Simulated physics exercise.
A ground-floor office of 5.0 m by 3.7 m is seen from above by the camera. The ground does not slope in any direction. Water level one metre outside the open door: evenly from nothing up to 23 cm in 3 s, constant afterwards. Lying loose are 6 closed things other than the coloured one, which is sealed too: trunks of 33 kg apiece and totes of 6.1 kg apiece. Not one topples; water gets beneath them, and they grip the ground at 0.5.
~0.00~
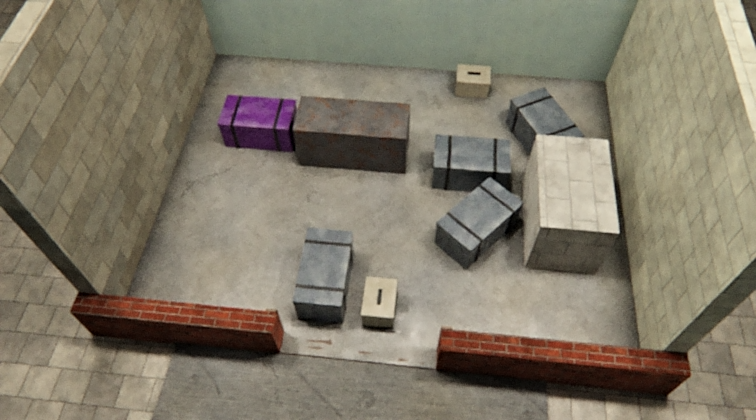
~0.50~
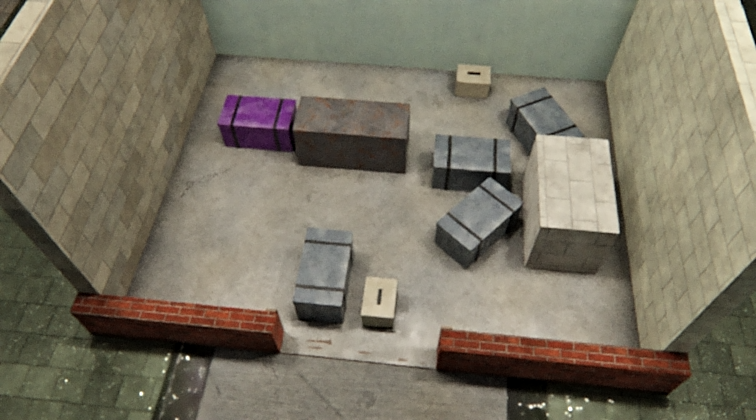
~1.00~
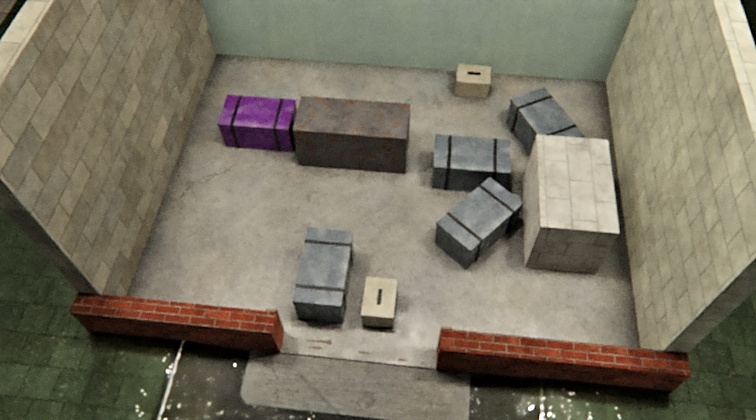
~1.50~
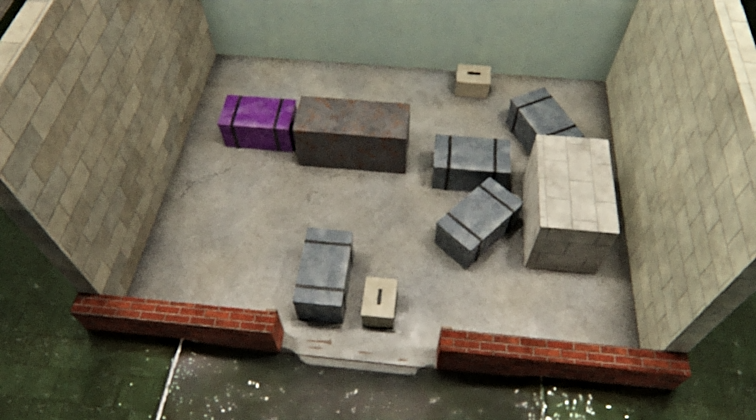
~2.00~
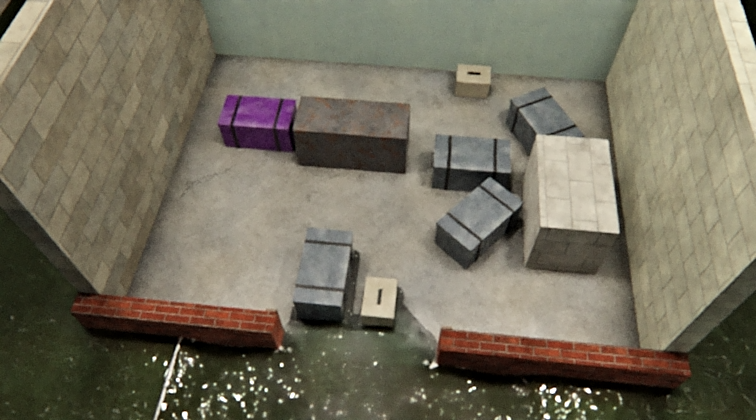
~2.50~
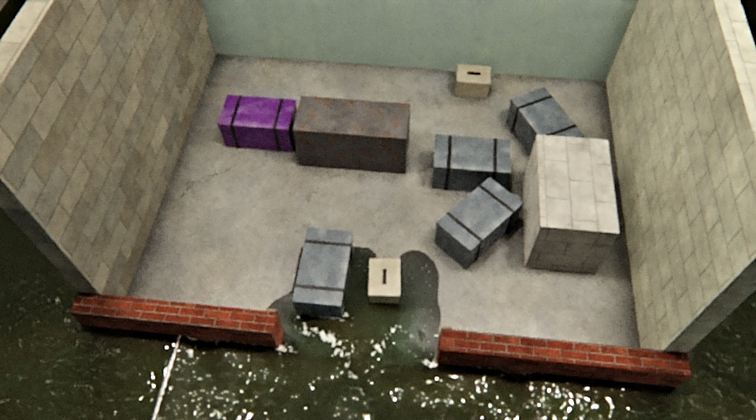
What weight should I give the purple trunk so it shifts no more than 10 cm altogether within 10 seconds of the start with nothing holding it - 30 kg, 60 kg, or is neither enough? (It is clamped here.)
You need 60 kg.
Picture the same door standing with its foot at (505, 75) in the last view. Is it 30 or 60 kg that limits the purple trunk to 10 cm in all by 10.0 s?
Then the lighter mass works.
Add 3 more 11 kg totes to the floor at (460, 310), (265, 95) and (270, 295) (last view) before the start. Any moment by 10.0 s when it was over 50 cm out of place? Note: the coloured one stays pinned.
Spot one stays inside, spot two stays inside, spot three stays inside.
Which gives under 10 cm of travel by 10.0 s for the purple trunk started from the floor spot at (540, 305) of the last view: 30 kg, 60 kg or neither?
Short answer: Any load.
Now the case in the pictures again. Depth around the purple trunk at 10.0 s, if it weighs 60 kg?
Something like 10 centimetres.
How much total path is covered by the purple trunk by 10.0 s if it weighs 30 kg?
Some 40 centimetres of travel in total.
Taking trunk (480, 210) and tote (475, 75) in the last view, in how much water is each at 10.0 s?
Depths: Near 10 cm, then near 13 cm.
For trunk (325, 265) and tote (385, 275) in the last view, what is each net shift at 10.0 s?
80 cm and 250 cm respectively.
After 3.5 s the purple trunk would be 0 cm from its start with 30 kg and 0 cm from its start with 60 kg; 0 cm of water round it then.
After 4.5 s the purple trunk would be 0 cm from its start with 30 kg and 0 cm from its start with 60 kg; 0 cm of water round it then.
After 7.0 s the purple trunk would be 0 cm from its start with 30 kg and 0 cm from its start with 60 kg; 4 cm of water round it then.
After 10.0 s the purple trunk would be 33 cm from its start with 30 kg and 0 cm from its start with 60 kg; 10 cm of water round it then.
